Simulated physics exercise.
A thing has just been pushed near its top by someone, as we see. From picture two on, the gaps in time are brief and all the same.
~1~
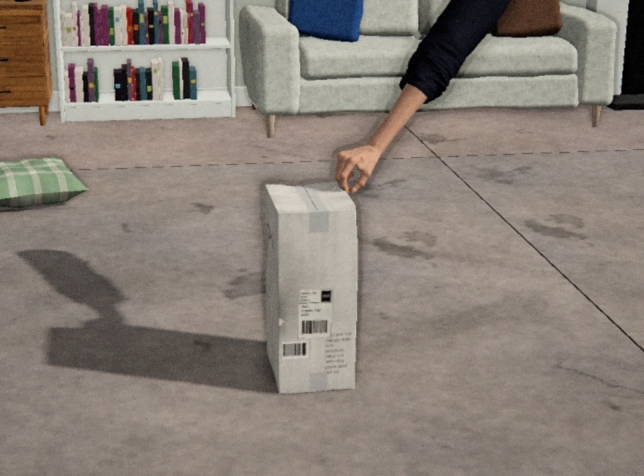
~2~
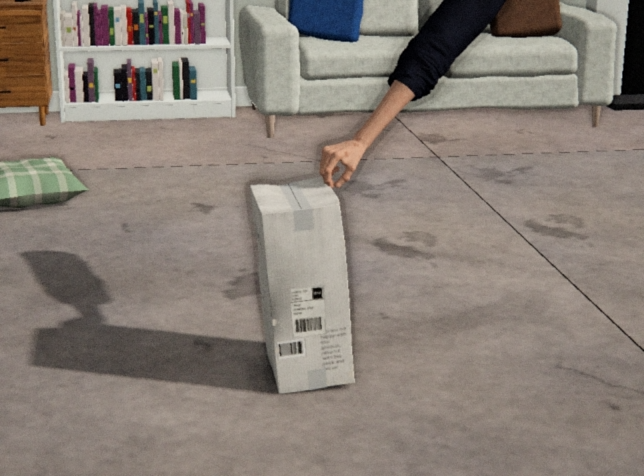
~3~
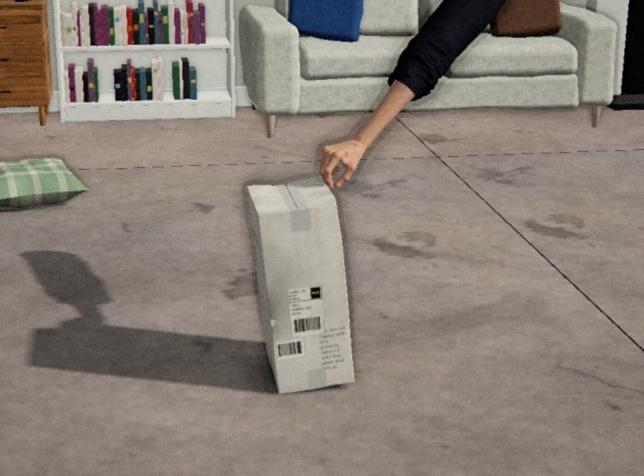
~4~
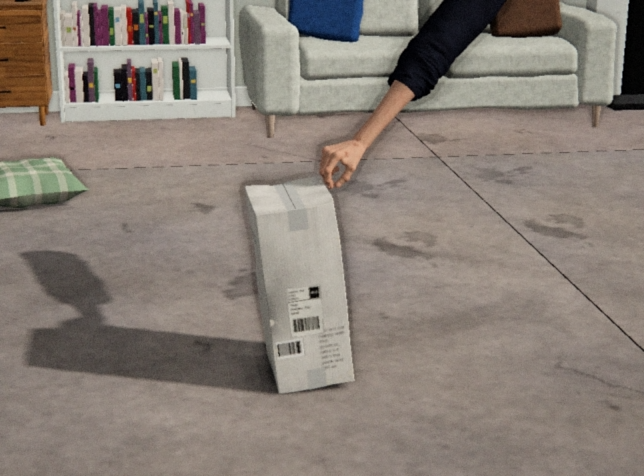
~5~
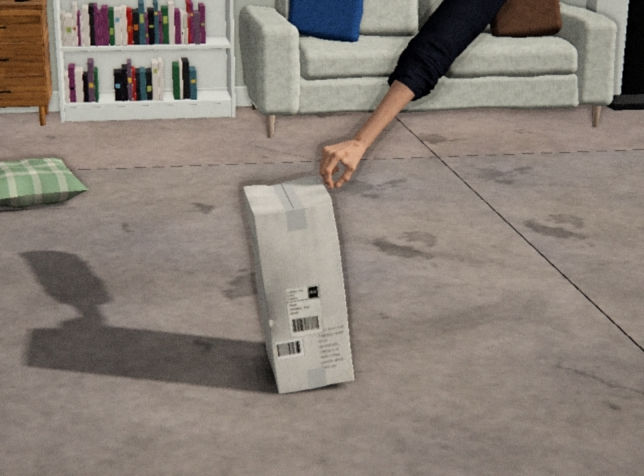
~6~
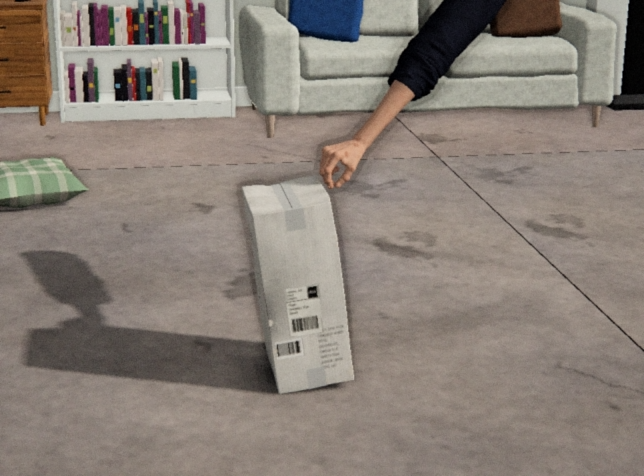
The clip opens with a tall white parcel standing upright on a grey floor, a hand reaching from the upper right to its top edge. The hand pushes the top leftward, and the parcel leans slightly left. The lean then grows very slightly while the hand stays near the top corner.
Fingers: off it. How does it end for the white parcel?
Most likely it stays up after that push.
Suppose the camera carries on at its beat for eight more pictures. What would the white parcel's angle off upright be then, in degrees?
Roughly 4° from upright.
Then, 0.22 s later than the last frame, white parcel upright near (312, 285).
When it is over, the white parcel settles on its feet, near (310, 286).
